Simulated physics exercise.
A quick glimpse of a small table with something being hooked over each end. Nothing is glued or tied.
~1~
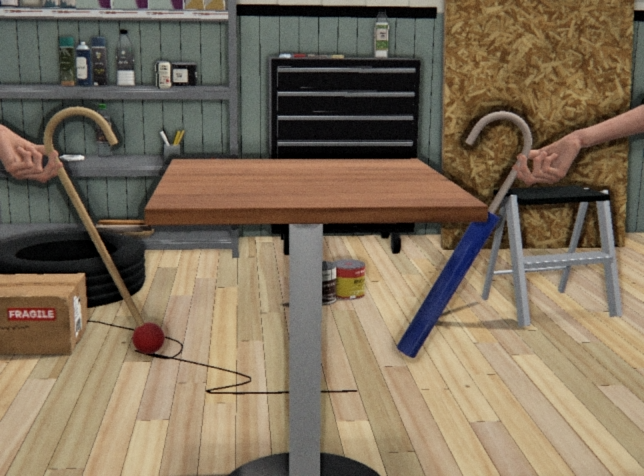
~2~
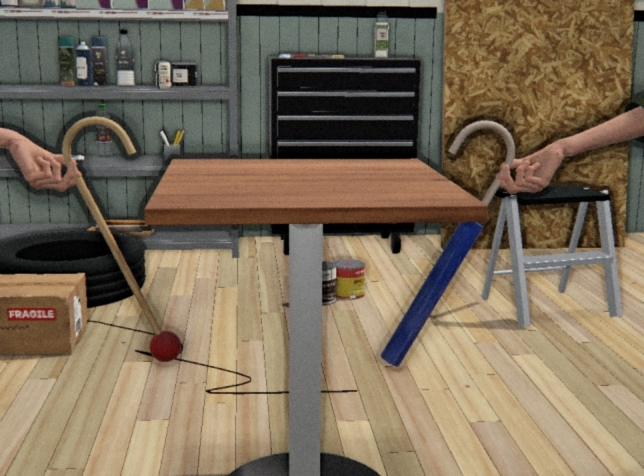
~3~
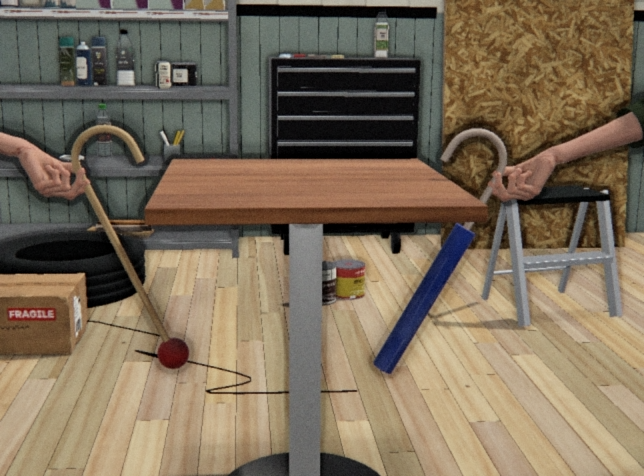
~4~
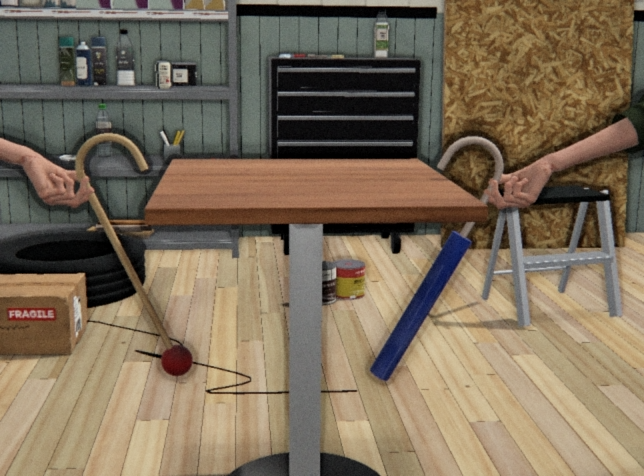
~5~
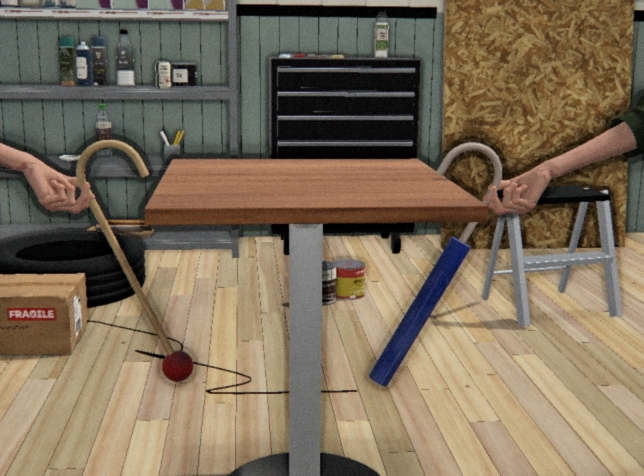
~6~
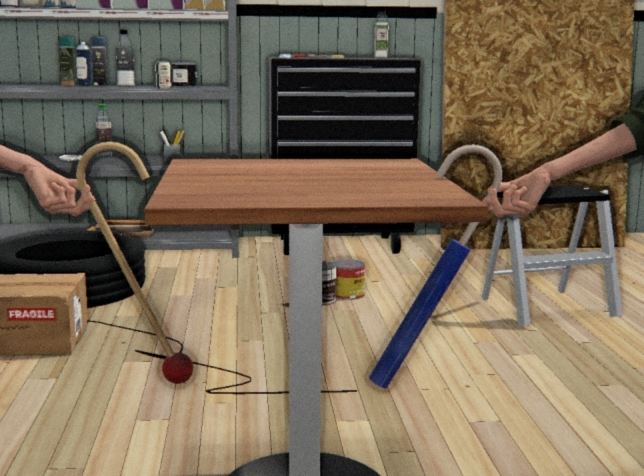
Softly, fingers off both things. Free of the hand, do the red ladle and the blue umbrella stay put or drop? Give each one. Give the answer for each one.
Outcome: Red ladle: Fallen, blue umbrella: Still hooked.
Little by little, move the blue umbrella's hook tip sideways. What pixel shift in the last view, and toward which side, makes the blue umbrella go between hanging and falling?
It takes a move of some 8 pixels to the right.
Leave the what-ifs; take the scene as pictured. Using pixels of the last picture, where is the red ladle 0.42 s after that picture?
Approximately at pixel (115, 386).
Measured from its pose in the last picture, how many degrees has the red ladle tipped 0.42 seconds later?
Close to 20° by then.
Then, 0.42 s later than the last frame, red ladle dropping near (114, 386); blue umbrella at rest near (423, 266).
When it is over, the red ladle drops past the edge; the blue umbrella remains in place, near (422, 266).
